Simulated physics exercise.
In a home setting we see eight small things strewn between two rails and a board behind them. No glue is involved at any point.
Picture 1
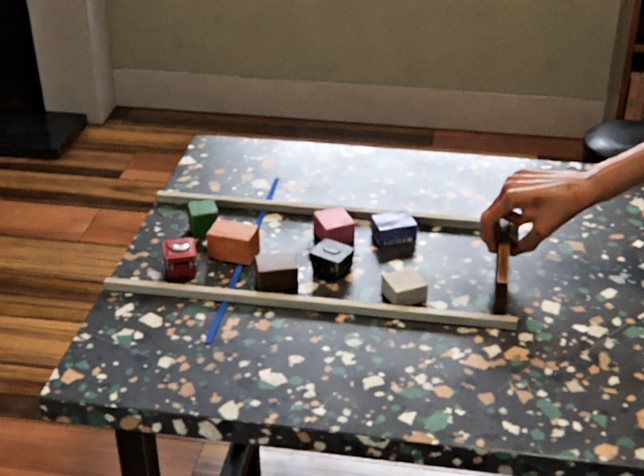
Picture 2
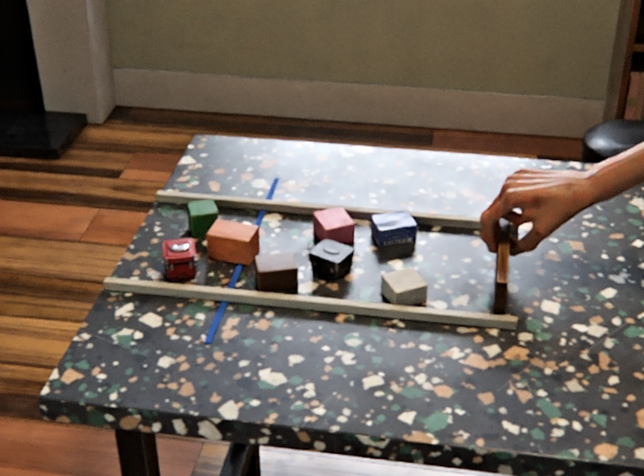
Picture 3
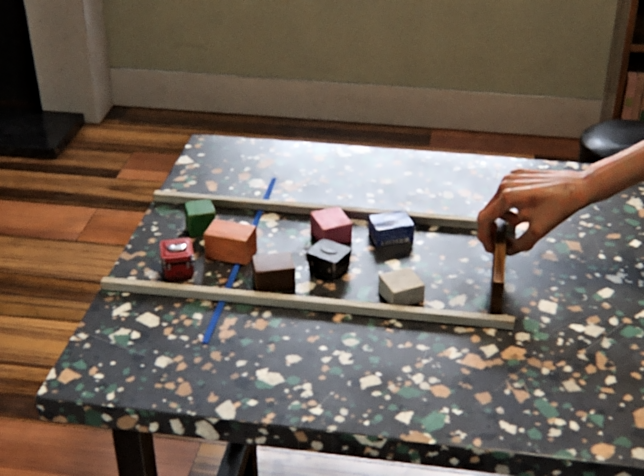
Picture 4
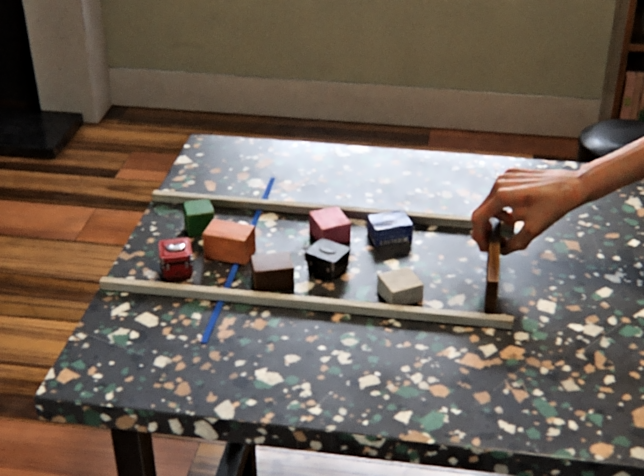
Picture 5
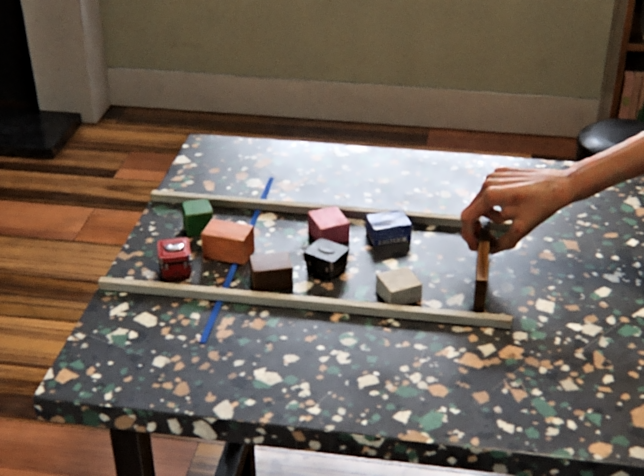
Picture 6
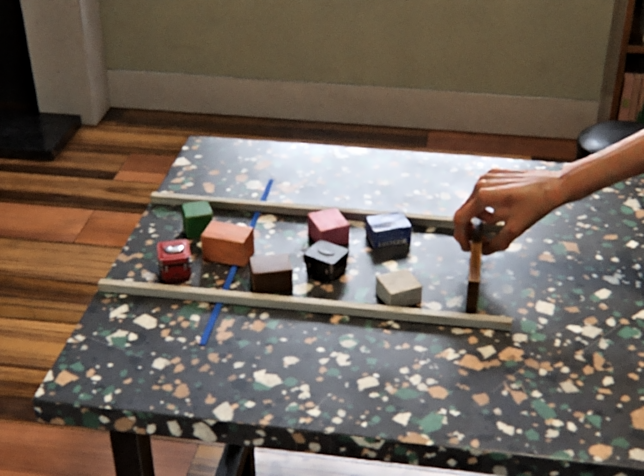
On a speckled table, a hand slides a small board left between two rails toward scattered blocks.
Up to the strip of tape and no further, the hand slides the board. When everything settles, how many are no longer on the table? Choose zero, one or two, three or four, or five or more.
When everything settles, zero are no longer on the table.
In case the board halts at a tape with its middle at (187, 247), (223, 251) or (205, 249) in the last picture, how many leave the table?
1, 0, 1.
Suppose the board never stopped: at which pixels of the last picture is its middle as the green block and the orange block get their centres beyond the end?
First one: Around (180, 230). Other one: Around (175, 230).
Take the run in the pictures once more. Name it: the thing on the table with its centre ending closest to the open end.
The red case winds up nearest.
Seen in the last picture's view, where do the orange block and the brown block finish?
Orange block at (188, 241), brown block at (178, 264).
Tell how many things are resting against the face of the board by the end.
At rest, 4 are in contact.
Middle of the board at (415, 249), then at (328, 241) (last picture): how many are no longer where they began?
1 and 5.
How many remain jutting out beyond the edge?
Answer: 0.
Soon after, none off yet; red case at rest near (175, 261); green block at rest near (198, 219); orange block at rest near (228, 244).
Then, none off yet; red case moving near (171, 260); green block at rest near (198, 219); orange block moving near (217, 243).
At rest, the number that fall off is zero.
